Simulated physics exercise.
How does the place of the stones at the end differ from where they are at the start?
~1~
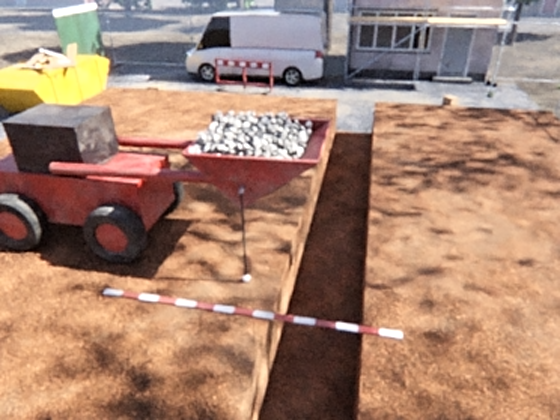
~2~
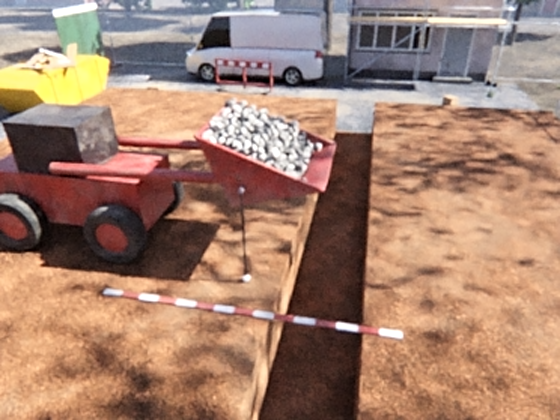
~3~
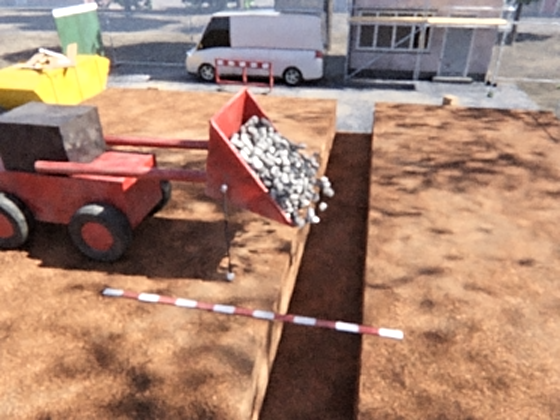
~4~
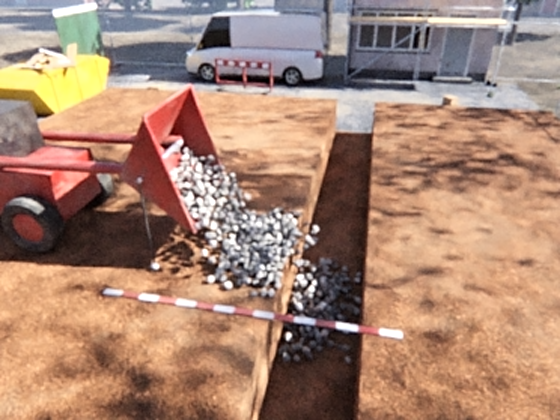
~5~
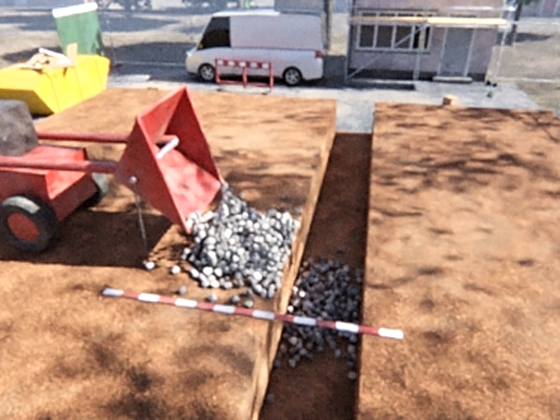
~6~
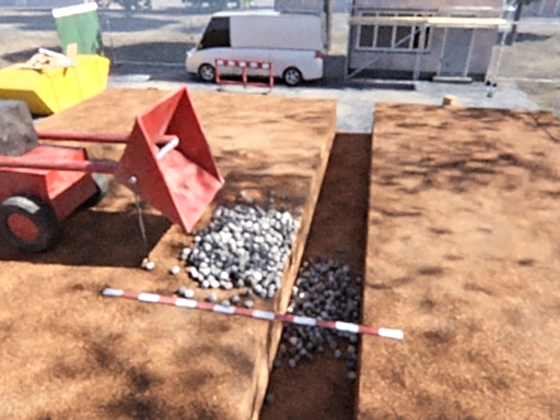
At the start the stones are piled in the loader's raised bucket. By the end they lie lower down and a little further right, with most on the ground just left of the trench and the rest inside it.
